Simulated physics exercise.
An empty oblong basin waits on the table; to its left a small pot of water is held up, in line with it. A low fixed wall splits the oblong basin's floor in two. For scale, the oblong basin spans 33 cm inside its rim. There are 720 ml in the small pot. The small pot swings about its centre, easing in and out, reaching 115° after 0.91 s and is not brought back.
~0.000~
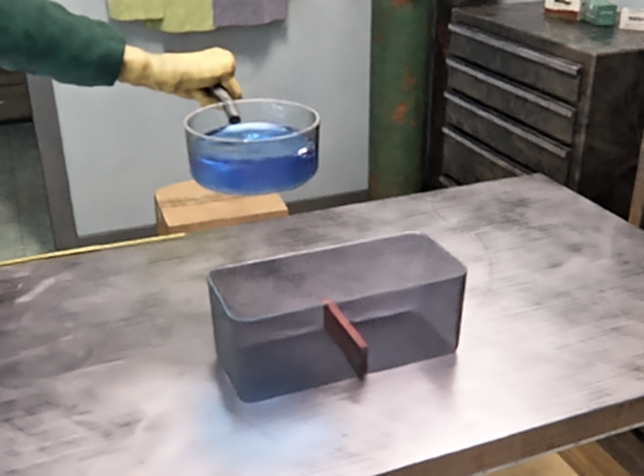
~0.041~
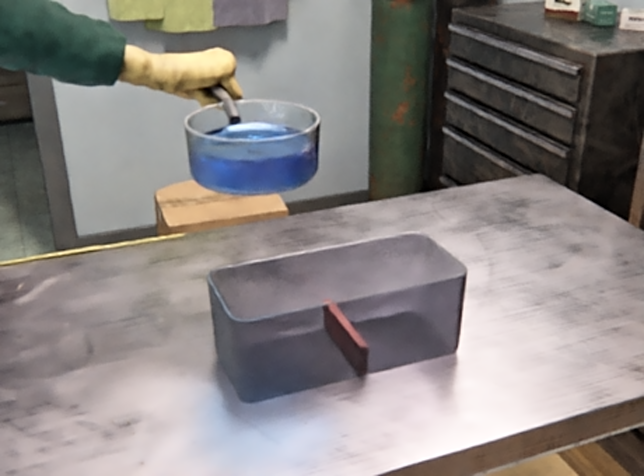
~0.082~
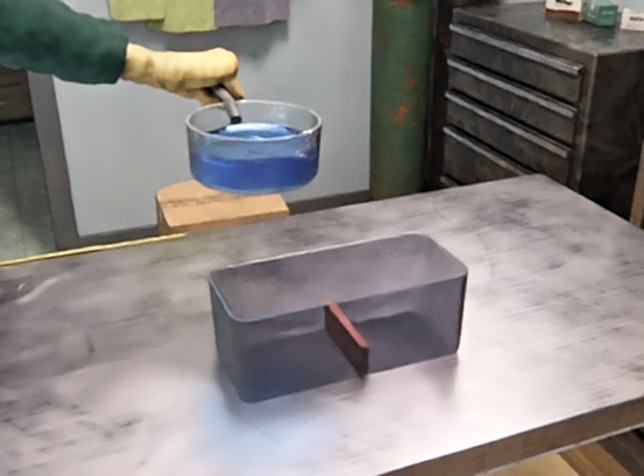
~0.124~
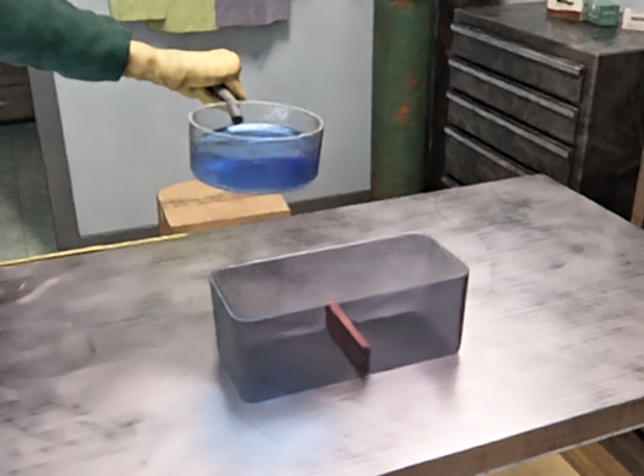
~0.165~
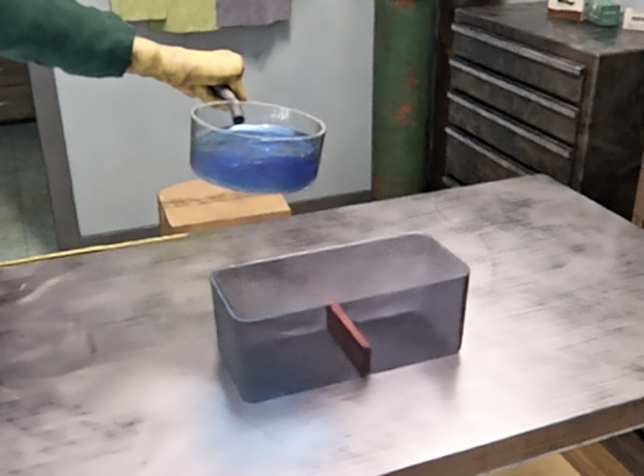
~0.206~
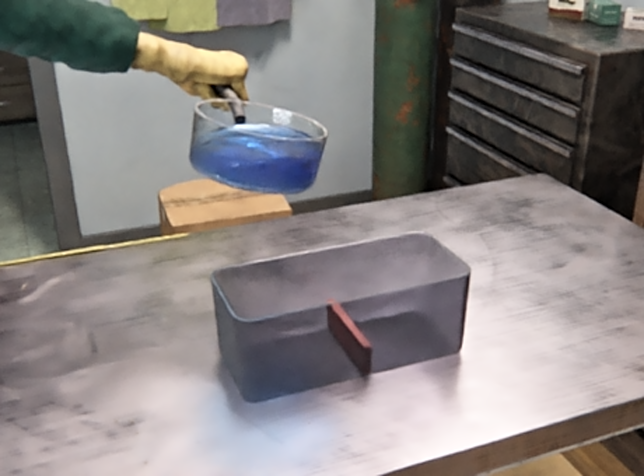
A gloved hand holds a small pot of blue water and slowly tilts it rightward.
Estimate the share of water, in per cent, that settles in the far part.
Roughly 58 per cent is past the wall.
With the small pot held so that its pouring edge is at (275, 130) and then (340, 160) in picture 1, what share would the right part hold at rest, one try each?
First 10, then 70 per cent.
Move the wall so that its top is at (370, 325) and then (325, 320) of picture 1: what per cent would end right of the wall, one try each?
First 30, then 75 per cent.
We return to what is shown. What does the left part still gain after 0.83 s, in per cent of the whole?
Some 18 per cent.
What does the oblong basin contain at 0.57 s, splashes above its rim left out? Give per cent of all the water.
About 6 per cent.
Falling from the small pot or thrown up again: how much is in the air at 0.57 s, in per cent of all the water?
Near 52 in a hundred.
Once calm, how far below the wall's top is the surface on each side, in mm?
Left about 32 mm, right about 24 mm.
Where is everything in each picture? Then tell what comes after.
In the first picture, it leans 0°; its right rim is at (314, 113); the water meets the walls at (191, 149) and (310, 134); the oblong basin's rim runs from (219, 296) to (445, 251); the wall's top is at (344, 323).
In the second picture, it leans 1°; its right rim is at (314, 114); the water meets the walls at (191, 150) and (311, 134).
In the third picture, it leans 2°; its right rim is at (316, 115); the water meets the walls at (192, 149) and (312, 134).
In the fourth picture, it leans 5°; its right rim is at (318, 119); the water meets the walls at (192, 148) and (313, 135).
In the fifth picture, it leans 9°; its right rim is at (320, 123); the water meets the walls at (193, 147) and (313, 136).
In the sixth picture, it leans 14°; its right rim is at (322, 128); the water meets the walls at (194, 147) and (315, 136).
By 0.57 s the tilt is 79° and 42 per cent is still to pour, 1 is left of the wall and 6 right of it.
By 0.83 s the tilt is 113° and 5 per cent is still to pour, 23 is left of the wall and 59 right of it.
By 1.11 s the tilt is 115° and 0 per cent is still to pour, 40 is left of the wall and 58 right of it.
By 1.41 s the tilt is 115° and 0 per cent is still to pour, 41 is left of the wall and 58 right of it.
At rest 41 per cent lies left of the wall, 58 right of it and 1 outside.
